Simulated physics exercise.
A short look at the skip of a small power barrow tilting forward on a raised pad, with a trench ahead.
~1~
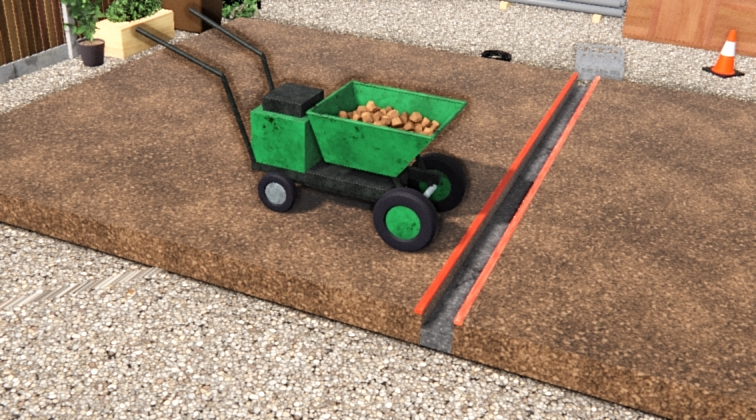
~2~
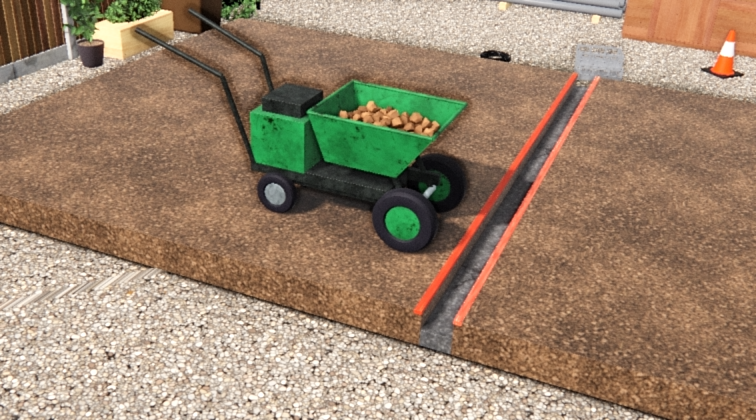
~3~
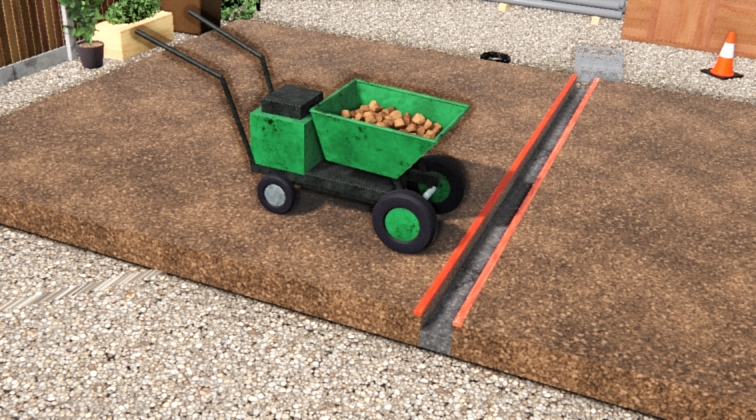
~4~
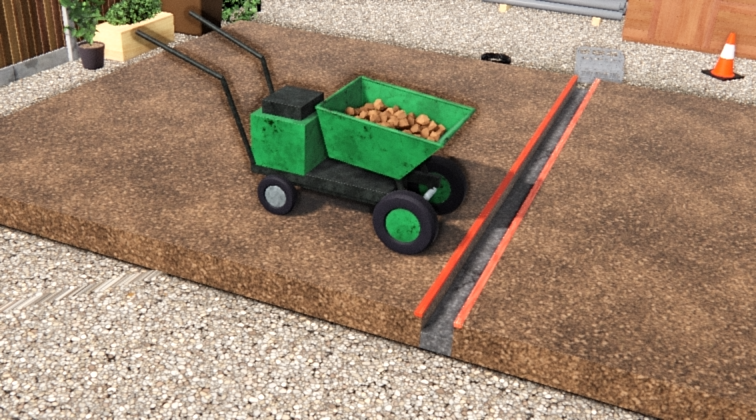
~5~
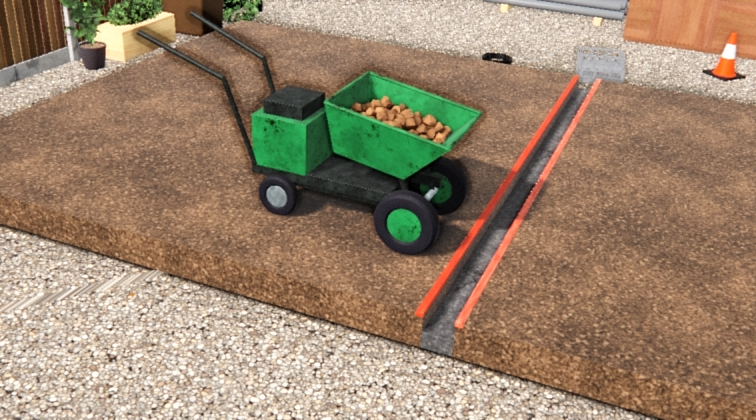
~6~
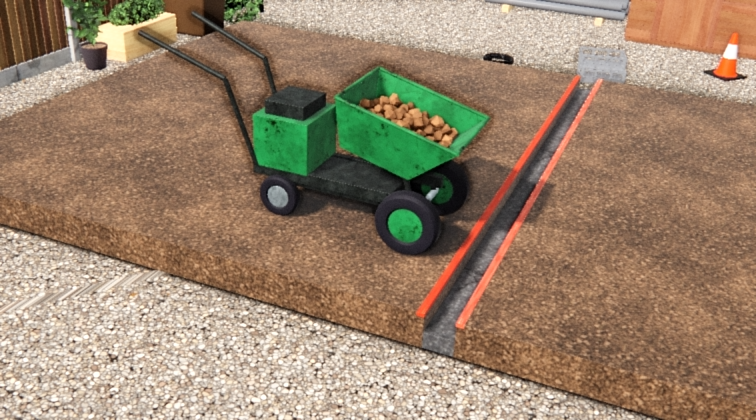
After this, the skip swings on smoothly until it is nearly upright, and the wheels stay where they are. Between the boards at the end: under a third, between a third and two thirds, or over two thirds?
In the trench: Under a third.
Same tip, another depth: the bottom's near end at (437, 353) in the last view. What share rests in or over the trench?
Roughly 0 in a hundred.
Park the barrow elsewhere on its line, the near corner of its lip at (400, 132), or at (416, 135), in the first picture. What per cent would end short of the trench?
Near 0 % and 0 %.
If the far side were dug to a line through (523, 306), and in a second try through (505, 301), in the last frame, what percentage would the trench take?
First some 60, then 30 per cent.
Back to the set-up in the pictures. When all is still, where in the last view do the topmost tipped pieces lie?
Around (539, 243).
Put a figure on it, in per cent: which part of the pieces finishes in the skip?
Roughly 0 in a hundred.
Soon after the last picture, skip tipped steeply; all in the skip.
A little later, skip tipped steeply; most in the skip; a small part beyond it; a small part falling.
Later still, skip tipped right over; a small part in the skip; most beyond it.
By the end, skip tipped right over; a small part in or heaped over the trench; nearly all beyond it.
